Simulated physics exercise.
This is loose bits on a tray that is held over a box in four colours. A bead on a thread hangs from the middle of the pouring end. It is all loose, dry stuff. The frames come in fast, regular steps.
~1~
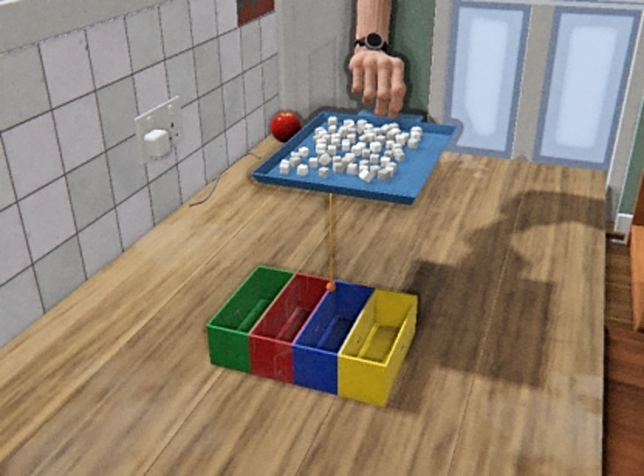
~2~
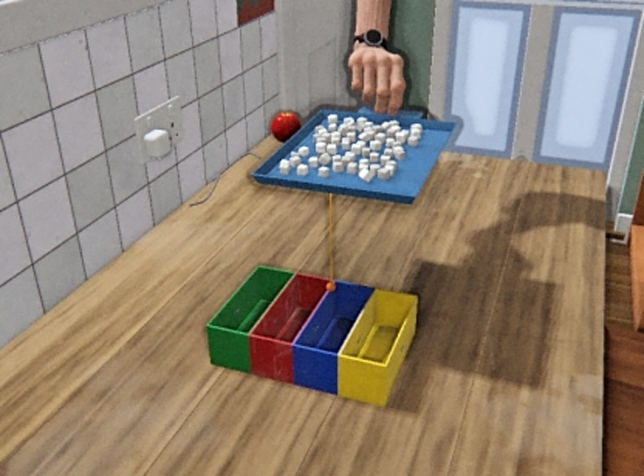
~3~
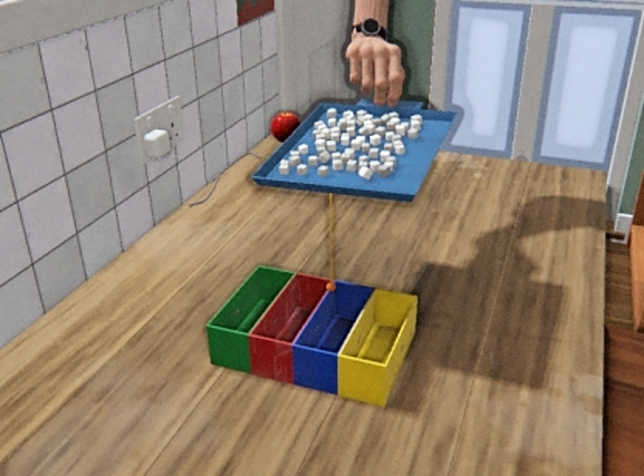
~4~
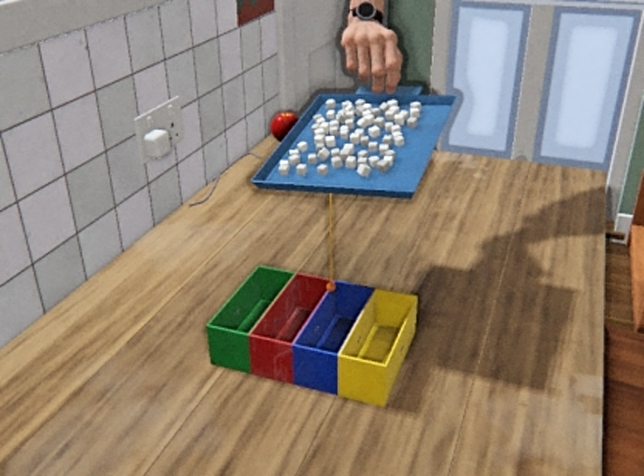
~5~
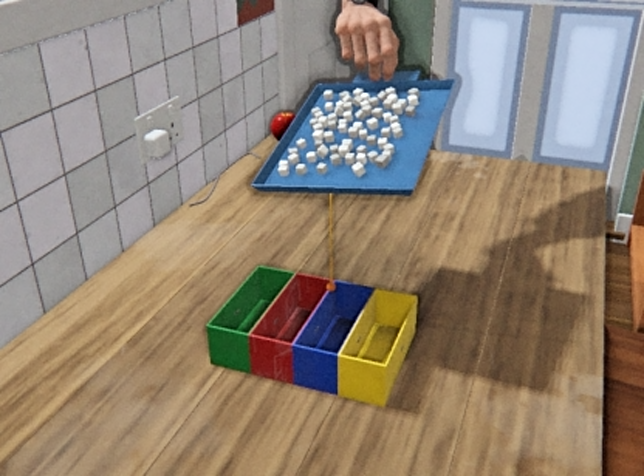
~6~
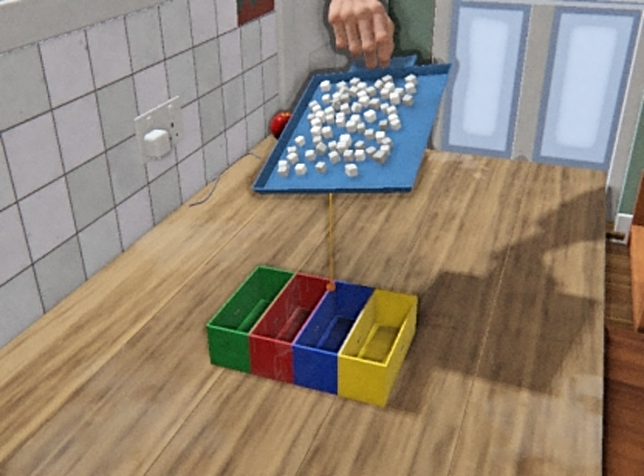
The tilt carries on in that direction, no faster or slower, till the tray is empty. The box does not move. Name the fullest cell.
It favours the green compartment.
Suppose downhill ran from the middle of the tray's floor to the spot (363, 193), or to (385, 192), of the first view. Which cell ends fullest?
In turn: Yellow; that yellow cell.
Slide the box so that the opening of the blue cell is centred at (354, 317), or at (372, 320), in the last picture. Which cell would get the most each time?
At the first place the cell in green, at the second the cell in green.
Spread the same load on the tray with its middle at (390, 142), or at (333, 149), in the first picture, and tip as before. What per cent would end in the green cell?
Near 50 % and 60 %.
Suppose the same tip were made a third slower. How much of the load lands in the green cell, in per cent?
Close to 60 per cent.
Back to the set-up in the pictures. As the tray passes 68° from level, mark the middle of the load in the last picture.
At about (271, 203).
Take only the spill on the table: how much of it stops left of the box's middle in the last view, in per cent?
Near 90 %.
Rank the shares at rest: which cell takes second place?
It is the red cell.
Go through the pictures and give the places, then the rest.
In the first frame, corners of the pouring end (258, 172) and (412, 194), level; middle of the load (361, 148), sugar cubes; bead on its thread (331, 287); green cell (229, 346); red cell (271, 356); blue cell (316, 366); yellow cell (362, 377).
In the second frame, corners of the pouring end (258, 173) and (412, 193), level; middle of the load (361, 146).
In the third frame, corners of the pouring end (257, 175) and (411, 191), tipped barely, lowest at the left corner; middle of the load (361, 142).
In the fourth frame, corners of the pouring end (257, 179) and (410, 189), tipped a little, lowest at the left corner; middle of the load (360, 134).
In the fifth frame, corners of the pouring end (257, 182) and (409, 186), tipped clearly, lowest at the left corner; middle of the load (358, 127).
In the sixth frame, corners of the pouring end (257, 186) and (408, 183), tipped clearly, lowest at the left corner; middle of the load (356, 121); green cell (229, 346); red cell (271, 356); blue cell (316, 366); yellow cell (362, 377).
Just after the last frame, tray tipped steeply; roughly half on the tray; about a tenth in the green cell; roughly a third falling or outside the box.
A moment on, tray tipped past a quarter turn; roughly half in the green cell; roughly a quarter in the red cell; roughly a quarter falling or outside the box.
Further on, tray tipped past a quarter turn; roughly half in the green cell; roughly a quarter in the red cell; roughly a quarter falling or outside the box.
When it is over, tray tipped past a quarter turn; roughly half in the green cell; roughly a quarter in the red cell; not one in the yellow cell; not one in the blue cell; roughly a quarter outside the box.
